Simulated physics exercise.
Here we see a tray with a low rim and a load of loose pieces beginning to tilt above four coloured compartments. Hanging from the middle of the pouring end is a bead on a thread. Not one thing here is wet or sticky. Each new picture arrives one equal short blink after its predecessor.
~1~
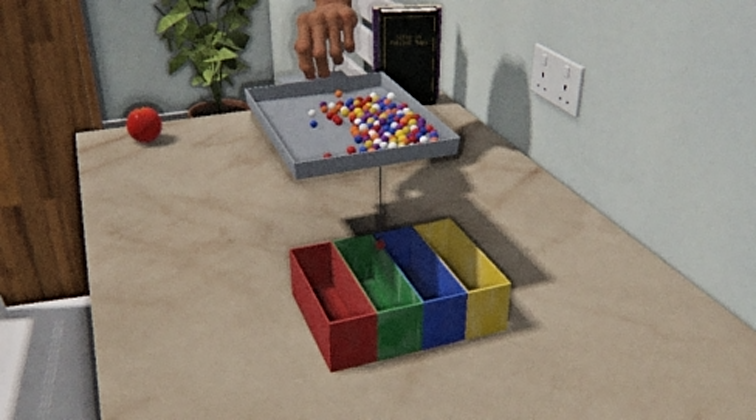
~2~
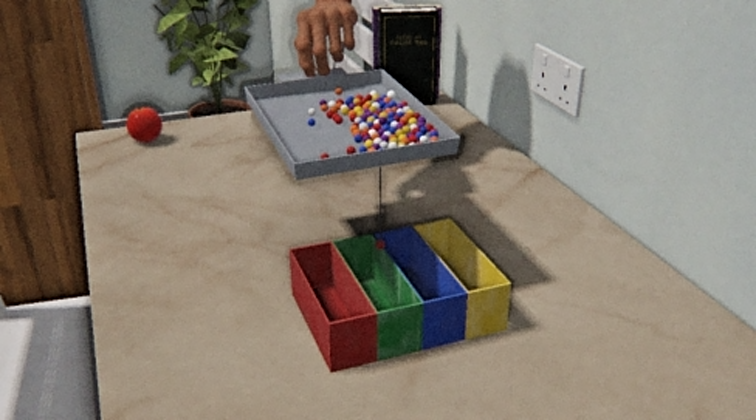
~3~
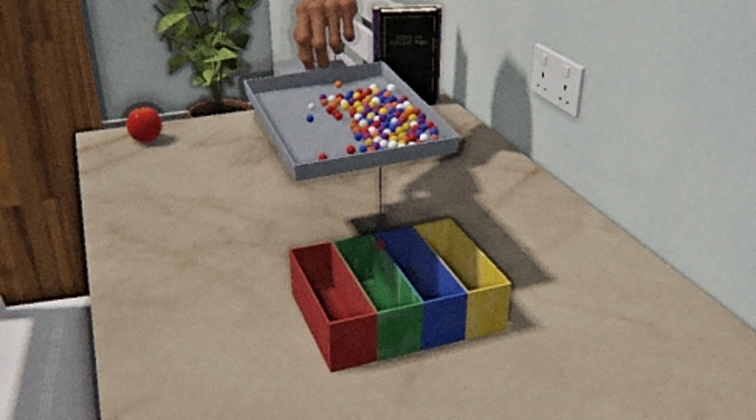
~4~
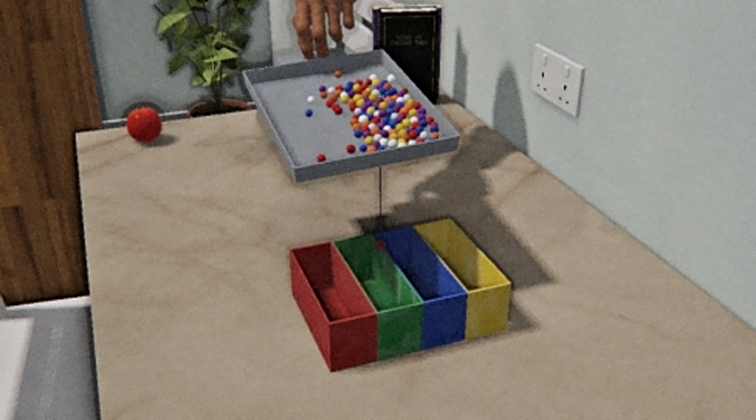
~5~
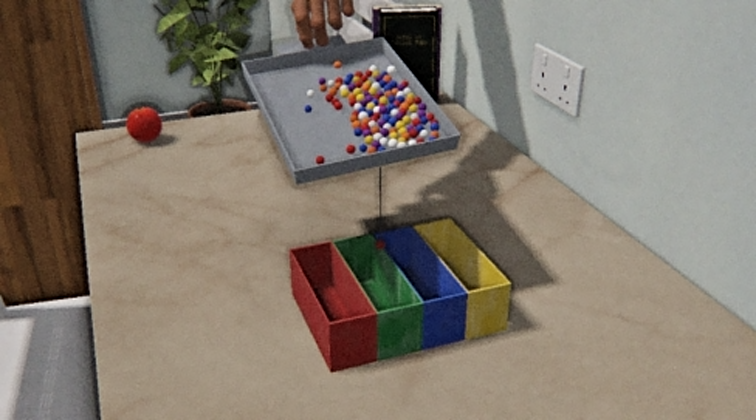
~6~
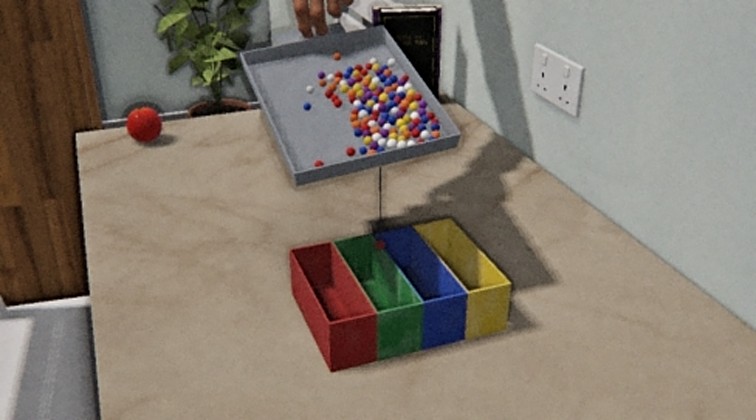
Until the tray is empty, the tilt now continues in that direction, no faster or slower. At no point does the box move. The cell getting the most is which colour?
It is red.
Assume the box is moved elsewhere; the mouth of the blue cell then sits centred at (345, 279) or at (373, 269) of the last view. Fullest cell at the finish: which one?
Attempt 1 - the cell in green; attempt 2 - the green one.
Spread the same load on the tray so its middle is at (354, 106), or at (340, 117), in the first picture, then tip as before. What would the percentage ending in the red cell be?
Estimates in order: 60 percent, 50 percent.
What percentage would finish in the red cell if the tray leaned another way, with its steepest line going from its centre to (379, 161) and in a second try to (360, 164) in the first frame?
Case one 10 %; case two 30 %.
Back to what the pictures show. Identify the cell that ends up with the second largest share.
Ranked second: The green cell.
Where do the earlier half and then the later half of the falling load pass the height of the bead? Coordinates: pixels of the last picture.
(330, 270) first, (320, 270) later.
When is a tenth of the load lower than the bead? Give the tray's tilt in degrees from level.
Roughly 95°.
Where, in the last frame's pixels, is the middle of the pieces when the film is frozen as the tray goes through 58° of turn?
Somewhere about pixel (364, 135).
Just after the last frame, tray tipped steeply; every one on the tray.
A moment on, tray tipped right over; roughly two thirds on the tray; about a tenth in the red cell; just a few in the green cell; roughly a quarter falling or outside the box.
Further on, tray tipped past a quarter turn; roughly half in the red cell; roughly a quarter in the green cell; just a few in the blue cell; just a few in the yellow cell; roughly a quarter falling or outside the box.
When it is over, tray tipped past a quarter turn; roughly half in the red cell; roughly a quarter in the green cell; just a few in the blue cell; just a few in the yellow cell; roughly a quarter outside the box.
